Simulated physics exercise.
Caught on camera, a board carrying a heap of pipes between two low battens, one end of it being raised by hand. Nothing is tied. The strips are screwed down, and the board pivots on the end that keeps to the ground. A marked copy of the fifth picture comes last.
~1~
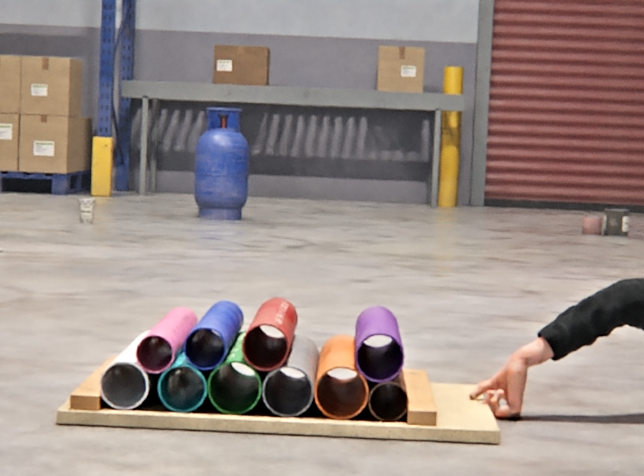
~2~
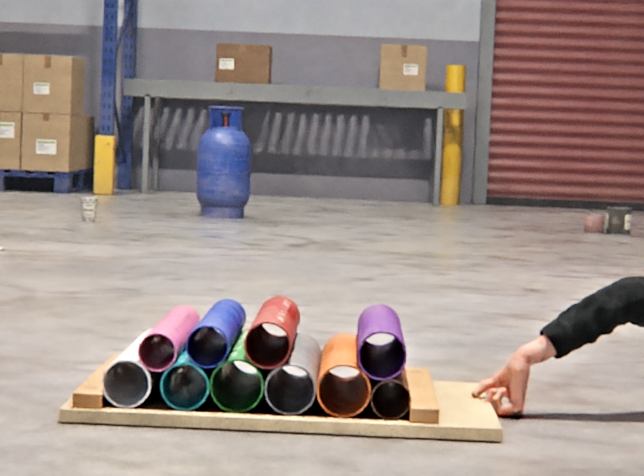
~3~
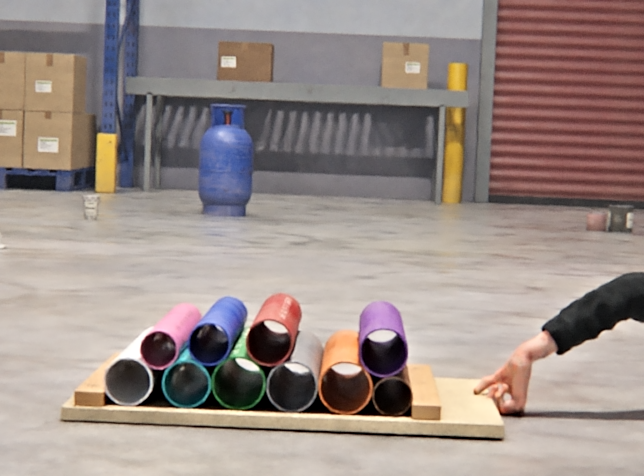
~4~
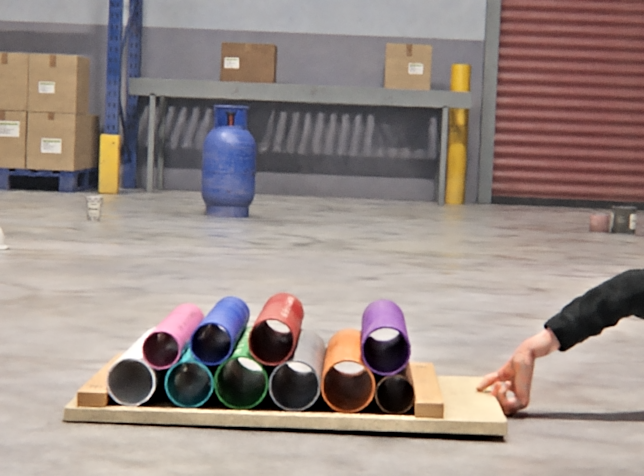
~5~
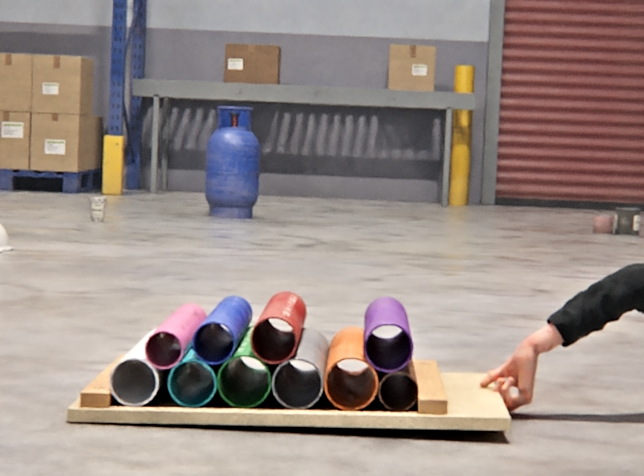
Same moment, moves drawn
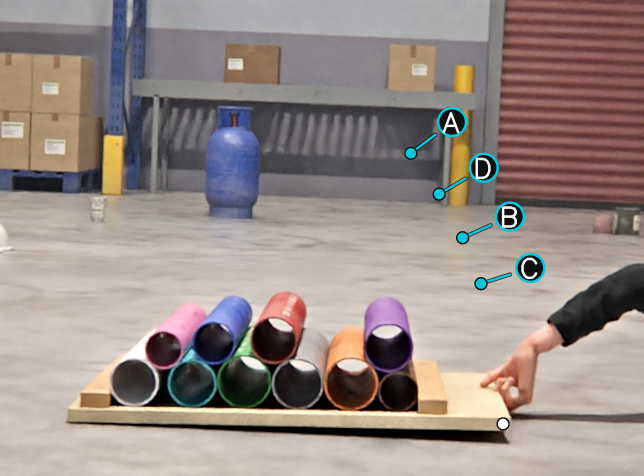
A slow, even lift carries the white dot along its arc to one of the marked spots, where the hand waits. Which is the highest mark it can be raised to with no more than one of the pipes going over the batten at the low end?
B is the limit.
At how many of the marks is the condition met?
The number is two.
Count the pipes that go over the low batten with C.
The count is none.
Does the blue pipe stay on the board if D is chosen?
No, with D.
On the copy, A at (411, 153); B at (462, 238); C at (481, 284); D at (439, 194); the white dot at (503, 424).
On B. First, board at 16°.
Then, board at 27°.
Finally, board at 27°, none over the low batten.
By contrast, A nine over the low batten; C none over the low batten; D two over the low batten (blue, pink).
